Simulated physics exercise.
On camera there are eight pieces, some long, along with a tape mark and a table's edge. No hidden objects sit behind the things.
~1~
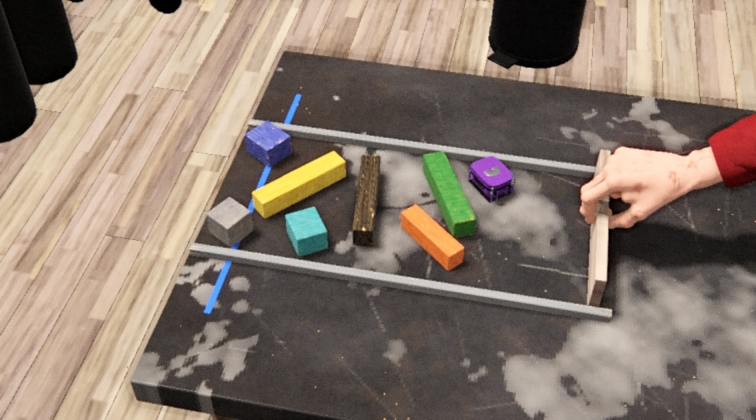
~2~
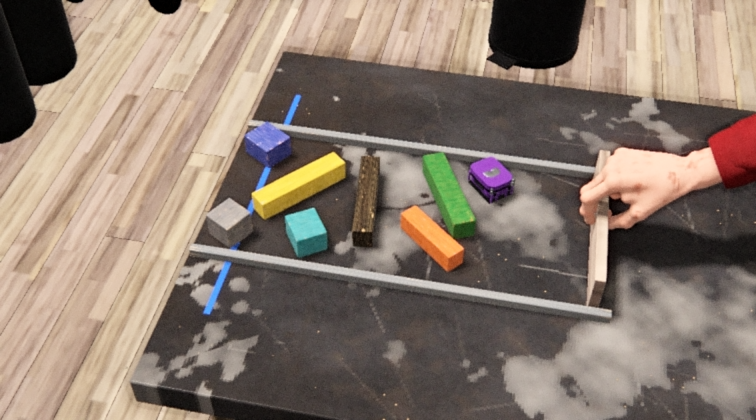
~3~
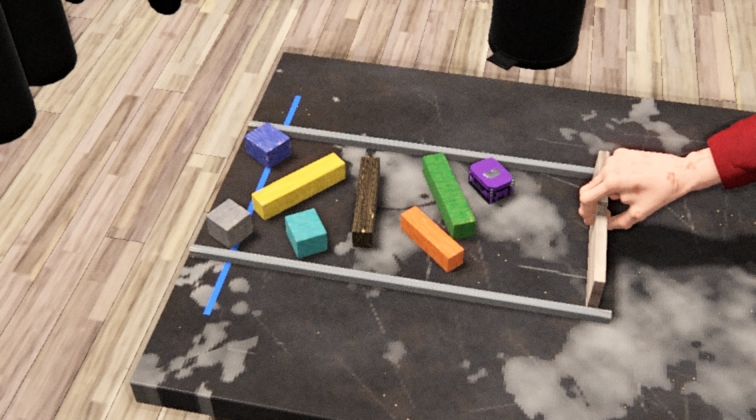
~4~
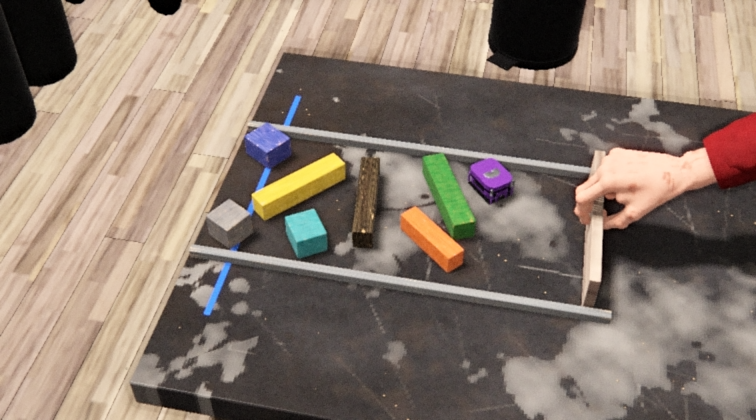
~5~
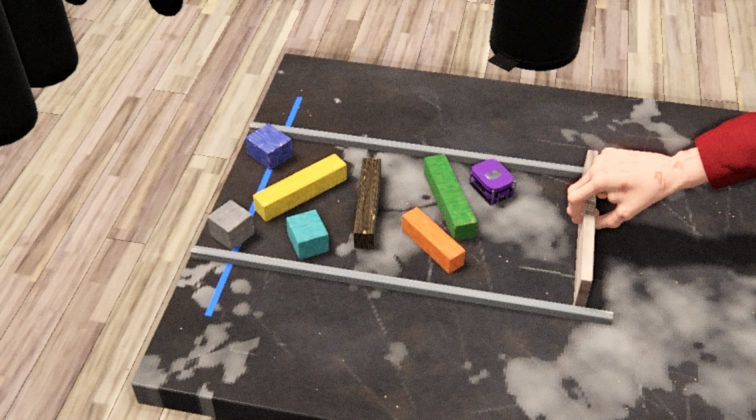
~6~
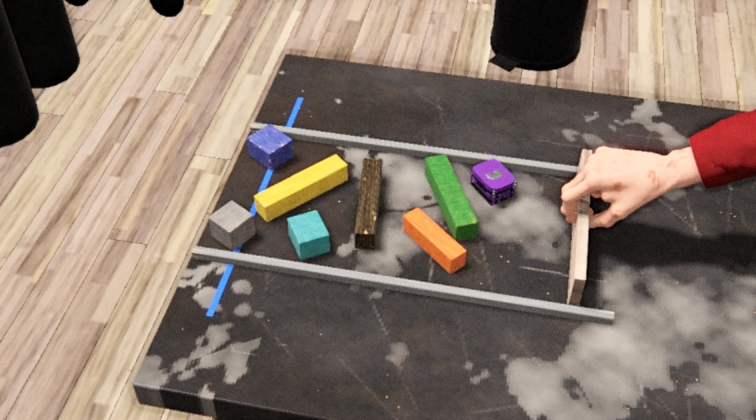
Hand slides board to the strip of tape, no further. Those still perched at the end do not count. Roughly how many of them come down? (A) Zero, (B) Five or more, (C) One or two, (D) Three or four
Answer: B.
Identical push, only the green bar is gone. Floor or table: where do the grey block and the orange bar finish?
As for the grey block, it topples off; as for the orange bar, it is left in place.
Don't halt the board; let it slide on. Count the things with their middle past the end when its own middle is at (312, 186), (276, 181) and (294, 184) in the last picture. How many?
The numbers past the end are 3, 5 and 3.
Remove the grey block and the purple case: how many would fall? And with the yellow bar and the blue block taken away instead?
In order, the numbers are 4 and 3.
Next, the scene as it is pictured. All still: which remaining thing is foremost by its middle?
It's the green bar that ends up nearest.
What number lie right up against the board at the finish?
The answer is 3.
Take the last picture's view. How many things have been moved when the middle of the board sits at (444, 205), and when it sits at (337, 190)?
That makes 3 at the first spot and 8 at the second.
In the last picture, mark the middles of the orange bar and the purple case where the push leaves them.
Answer: First (224, 215), after that (258, 144).
A little later, none off yet; grey block at rest near (232, 226); blue block at rest near (270, 147); yellow bar at rest near (302, 188).
Next, none off yet; grey block moving near (226, 227); blue block moving near (262, 144); yellow bar shifted a little near (263, 185).
When it is over, the number that fall off is five or more; down, black bar, turquoise block, yellow bar, blue block and grey block.
